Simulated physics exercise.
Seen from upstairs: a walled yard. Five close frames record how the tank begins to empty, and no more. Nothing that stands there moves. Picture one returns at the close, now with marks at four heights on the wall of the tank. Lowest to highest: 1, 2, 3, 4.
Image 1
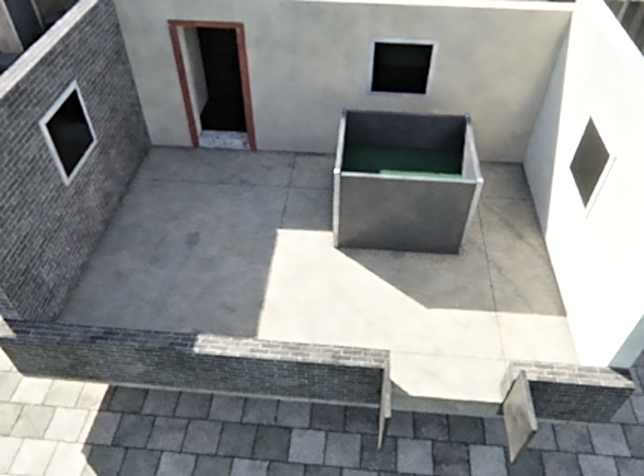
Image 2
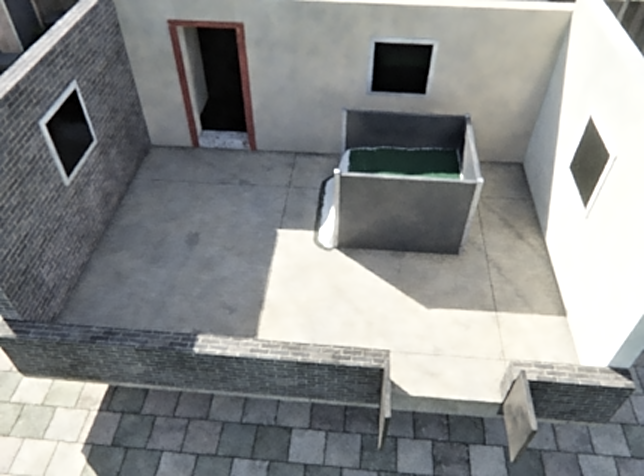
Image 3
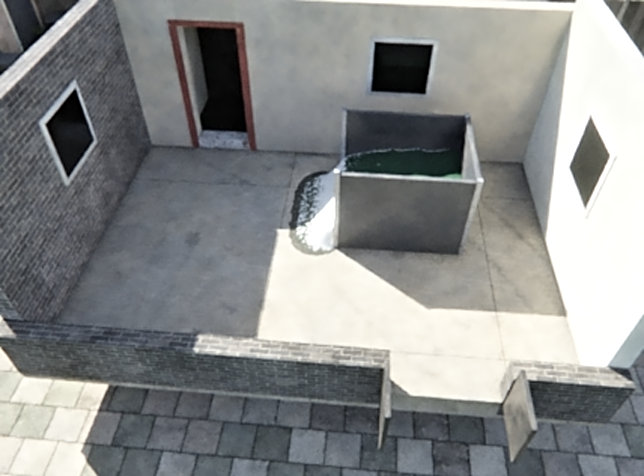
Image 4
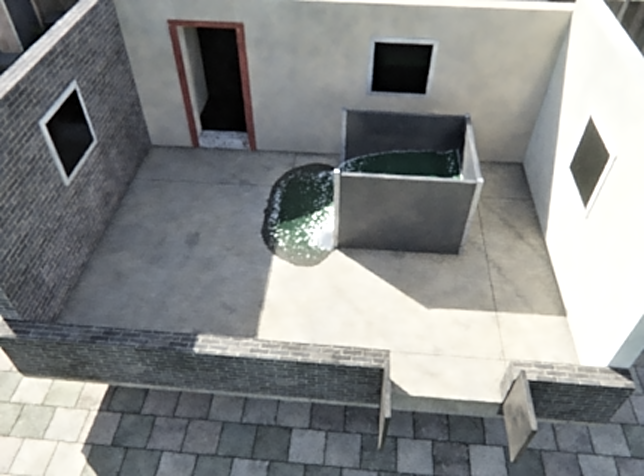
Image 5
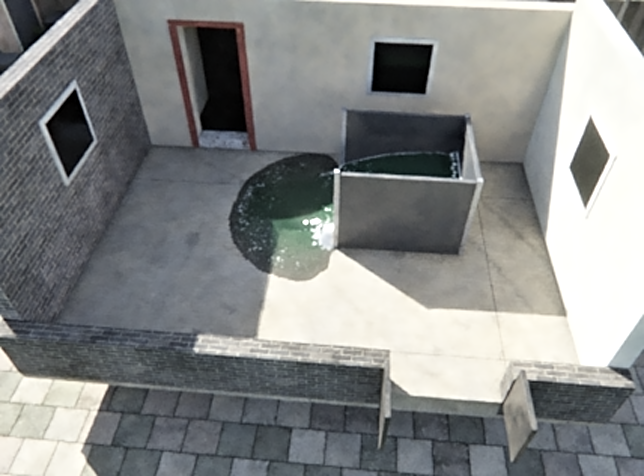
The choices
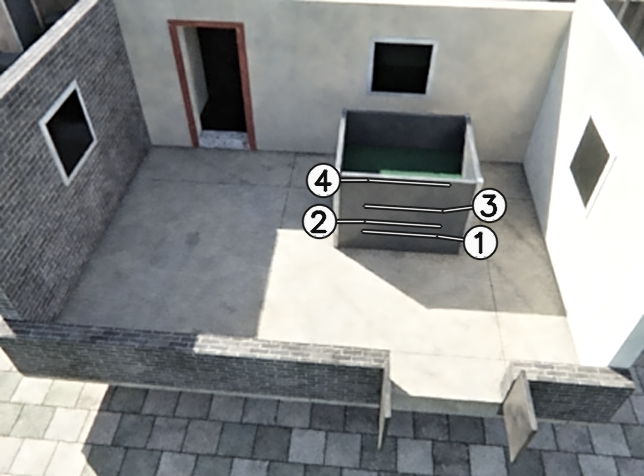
A walled yard with a pale concrete floor is seen from above, with grey paving outside its low front wall. A red-framed doorway stands at the back left, small dark windows open in the walls, a grey tank of green water sits right of centre, and a gate stands open in front. Water pours from the tank's left side and spreads leftward in a widening rounded pool, while the view stays still.
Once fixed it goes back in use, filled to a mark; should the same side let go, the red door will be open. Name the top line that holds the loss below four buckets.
The answer is level 3.
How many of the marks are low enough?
Three of them.
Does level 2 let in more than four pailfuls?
No, not at all.
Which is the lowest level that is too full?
That is level 4.
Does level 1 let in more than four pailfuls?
No.
In white, 1 at (400, 233); 2 at (401, 223); 3 at (404, 208); 4 at (408, 182); from the bottom up 1, 2, 3, 4.
Choosing 1, nothing gets over.
Choosing 2, a splash gets over, under a bucket.
Choosing 3, a bucket or two gets in.
Choosing 4, about 8 bucketfuls get in.
